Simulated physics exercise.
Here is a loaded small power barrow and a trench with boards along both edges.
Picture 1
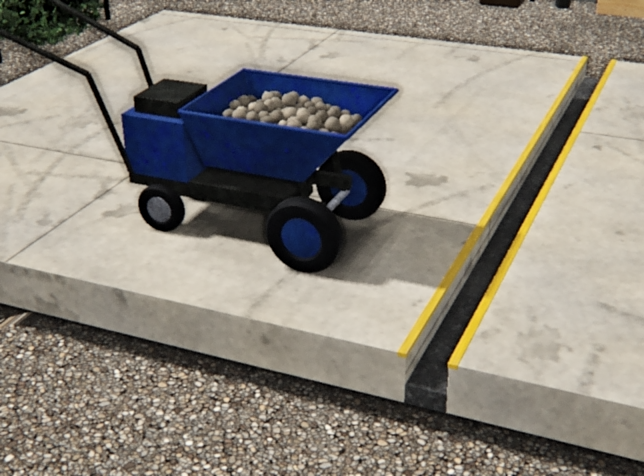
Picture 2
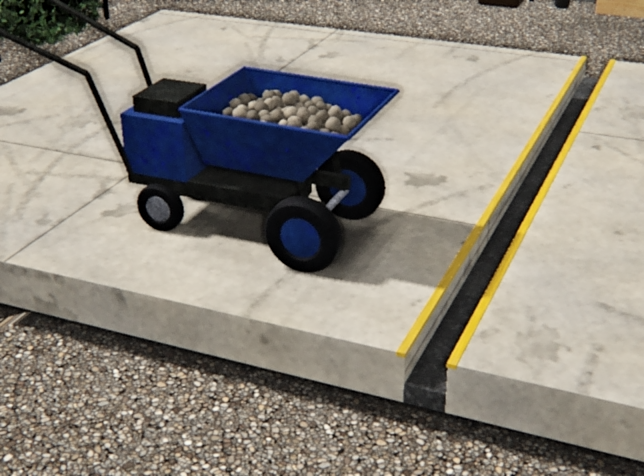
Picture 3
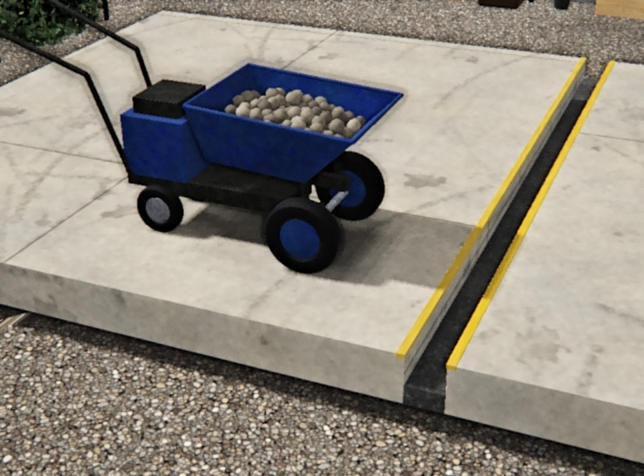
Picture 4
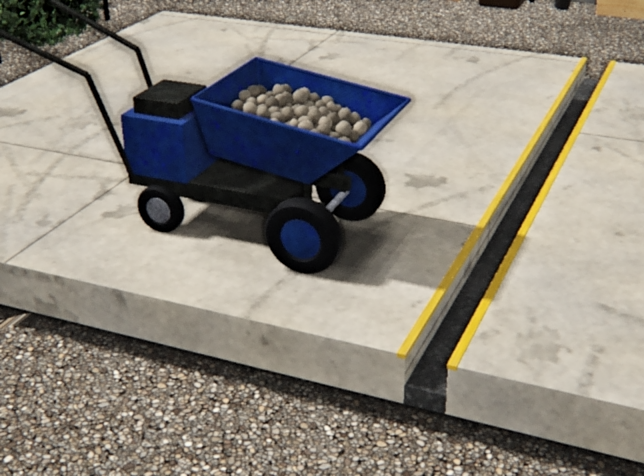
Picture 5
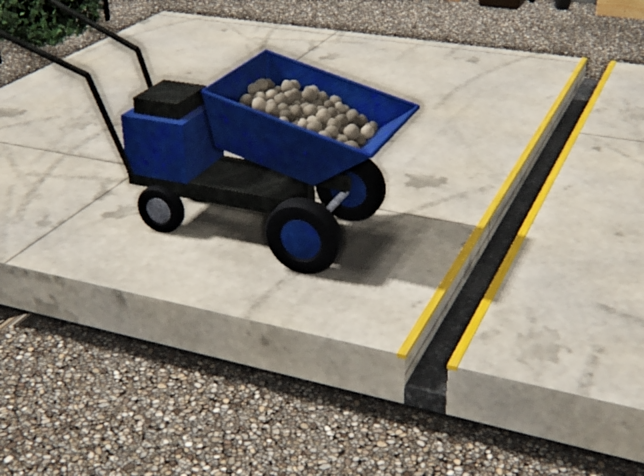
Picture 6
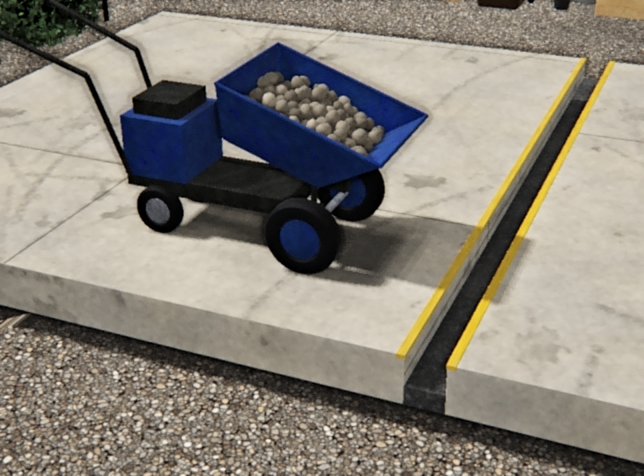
On a concrete slab beside a trench, a blue barrow's skip of pebbles tilts steadily right.
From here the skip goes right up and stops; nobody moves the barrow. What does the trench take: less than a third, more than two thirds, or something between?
Between the edges lies from one third to two thirds of the load.
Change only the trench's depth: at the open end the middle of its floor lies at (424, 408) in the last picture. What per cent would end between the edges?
Some 60 per cent.
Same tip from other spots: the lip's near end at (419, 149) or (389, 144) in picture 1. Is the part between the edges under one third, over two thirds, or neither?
One: Under a third. Two: Less than a third.
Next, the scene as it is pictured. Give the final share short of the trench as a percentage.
Roughly 10 in a hundred.
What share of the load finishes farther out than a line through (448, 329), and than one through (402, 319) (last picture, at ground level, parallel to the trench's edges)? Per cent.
First some 40, then 80 per cent.
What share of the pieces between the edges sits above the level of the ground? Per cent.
Some 25 per cent.
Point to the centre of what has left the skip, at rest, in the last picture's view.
Around (481, 272).
Shortly afterwards, skip tipped steeply; the whole lot in the skip.
Next, skip tipped right over; near two thirds in the skip; a little short of the trench; near a quarter in or heaped over the trench; only a few falling.
Some moments later, skip tipped right over; near a quarter in the skip; a little short of the trench; near half in or heaped over the trench; near a quarter beyond it.
In the end, skip tipped right over; near a quarter in the skip; a little short of the trench; near half in or heaped over the trench; near a quarter beyond it.
